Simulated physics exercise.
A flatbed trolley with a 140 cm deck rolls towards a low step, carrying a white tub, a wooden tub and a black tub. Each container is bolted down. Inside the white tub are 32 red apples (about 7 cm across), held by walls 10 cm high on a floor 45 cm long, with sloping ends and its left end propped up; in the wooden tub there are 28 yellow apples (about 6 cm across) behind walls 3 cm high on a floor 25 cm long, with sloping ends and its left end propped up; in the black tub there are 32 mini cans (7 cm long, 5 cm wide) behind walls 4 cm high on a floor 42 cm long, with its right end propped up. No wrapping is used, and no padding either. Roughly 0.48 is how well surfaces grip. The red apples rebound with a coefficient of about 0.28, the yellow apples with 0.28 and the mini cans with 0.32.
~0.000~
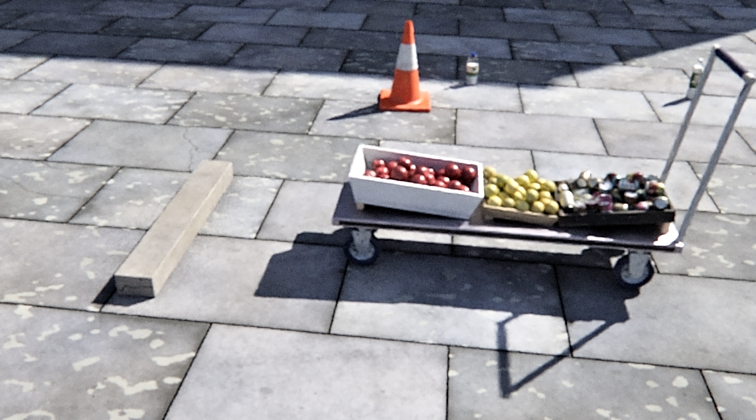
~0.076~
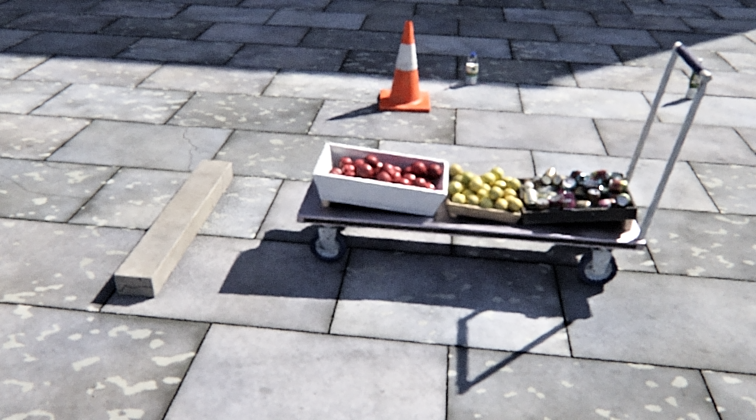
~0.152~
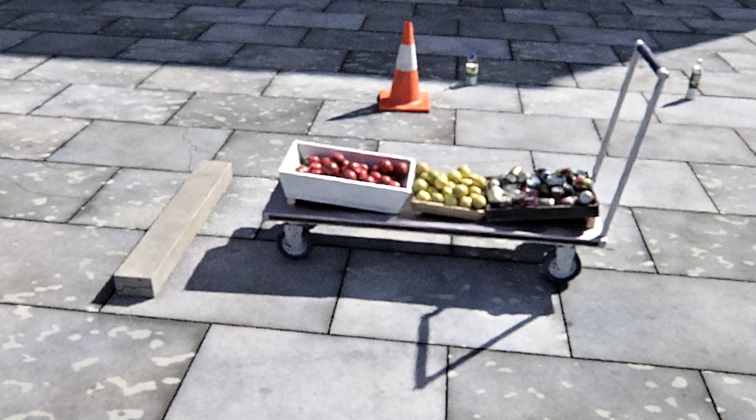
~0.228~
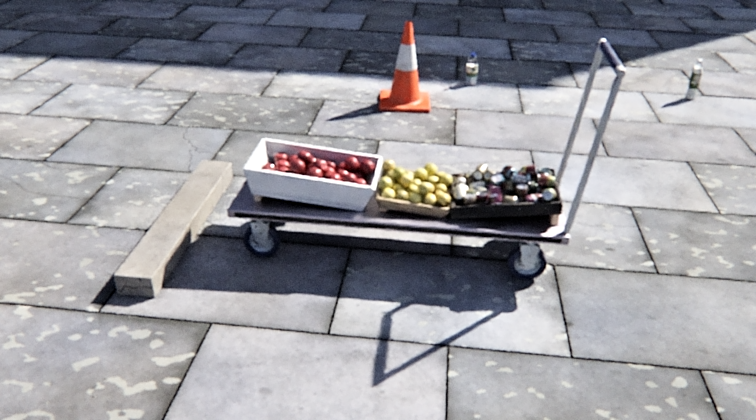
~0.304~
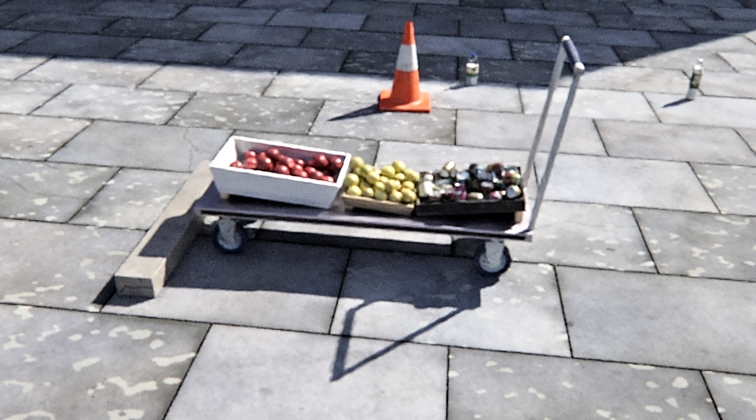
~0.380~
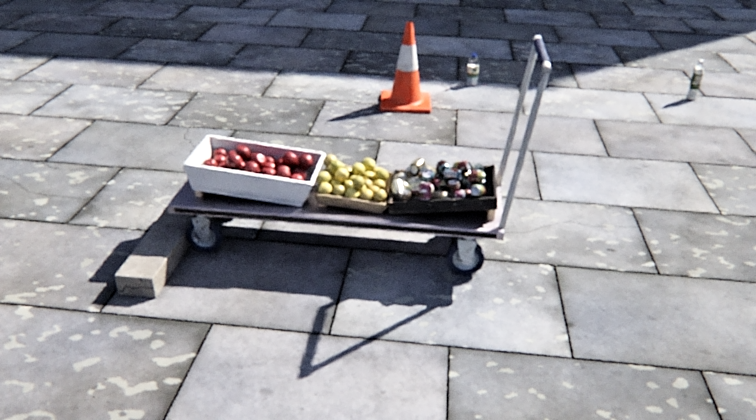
A flatbed trolley carrying red apples, yellow apples and mini cans rolls left across paving.
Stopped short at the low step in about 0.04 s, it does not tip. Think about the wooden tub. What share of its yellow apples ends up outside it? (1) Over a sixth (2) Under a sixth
2.
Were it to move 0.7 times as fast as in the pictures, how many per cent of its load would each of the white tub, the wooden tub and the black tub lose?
Then the white tub sheds 0 per cent, the wooden tub 0 per cent, and the black tub 20 per cent.
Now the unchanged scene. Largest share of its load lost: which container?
That's the black tub.
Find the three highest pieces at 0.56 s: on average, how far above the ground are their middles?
42 cm.
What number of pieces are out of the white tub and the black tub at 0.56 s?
Estimate at that time - white tub 0, black tub 6, give or take.
After 0.44 s, white tub 32 in, 0 out, wooden tub 27 in, 1 out and black tub 31 in, 1 out.
After 0.56 s, white tub 32 in, 0 out, wooden tub 26 in, 2 out and black tub 26 in, 6 out.
After 0.79 s, white tub 32 in, 0 out, wooden tub 26 in, 2 out and black tub 25 in, 7 out.
Final count (at 1.30 s), white tub 32 in, 0 out, wooden tub 26 in, 2 out and black tub 23 in, 9 out. Asked share, 2 of 28, 7 per cent.
